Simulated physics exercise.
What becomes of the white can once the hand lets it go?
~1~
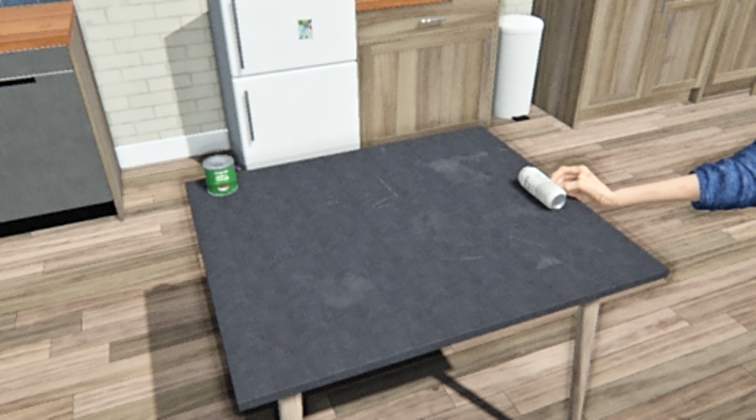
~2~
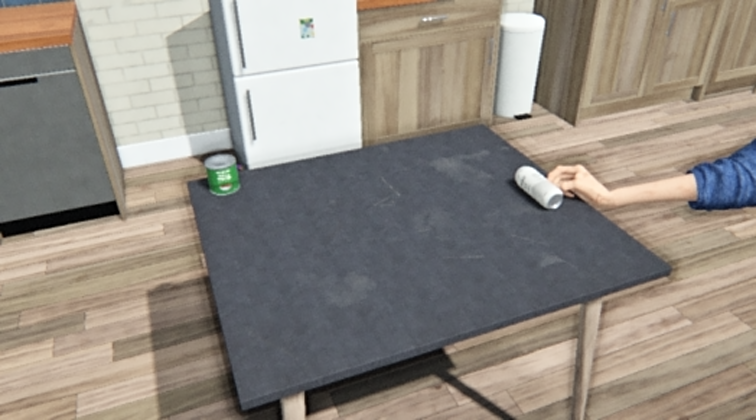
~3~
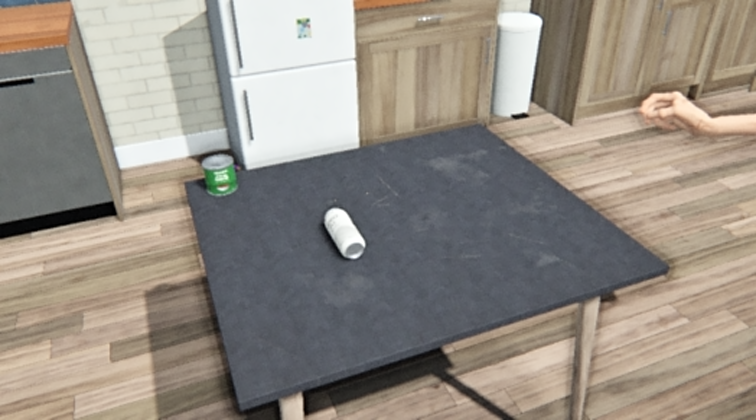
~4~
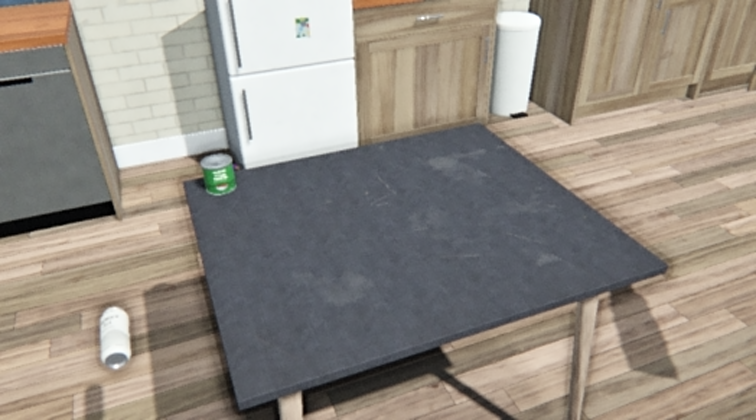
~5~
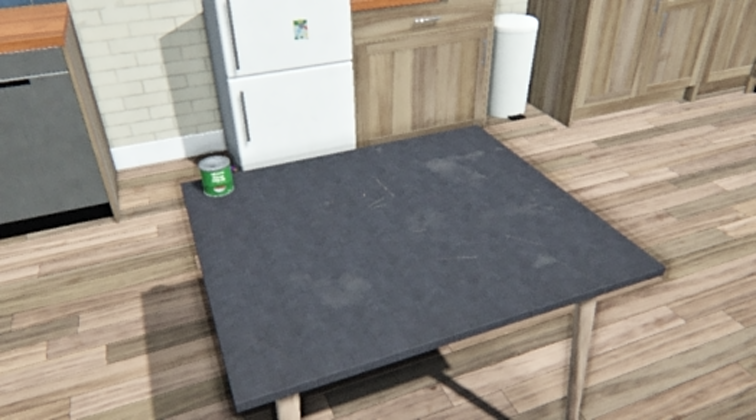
It rolls left across the table, goes over the left edge and drops to the floor, while the green tin stays in its place.
White can on its side rolling left across a dark table after a hand releases it, dropping off the left edge and out of view.
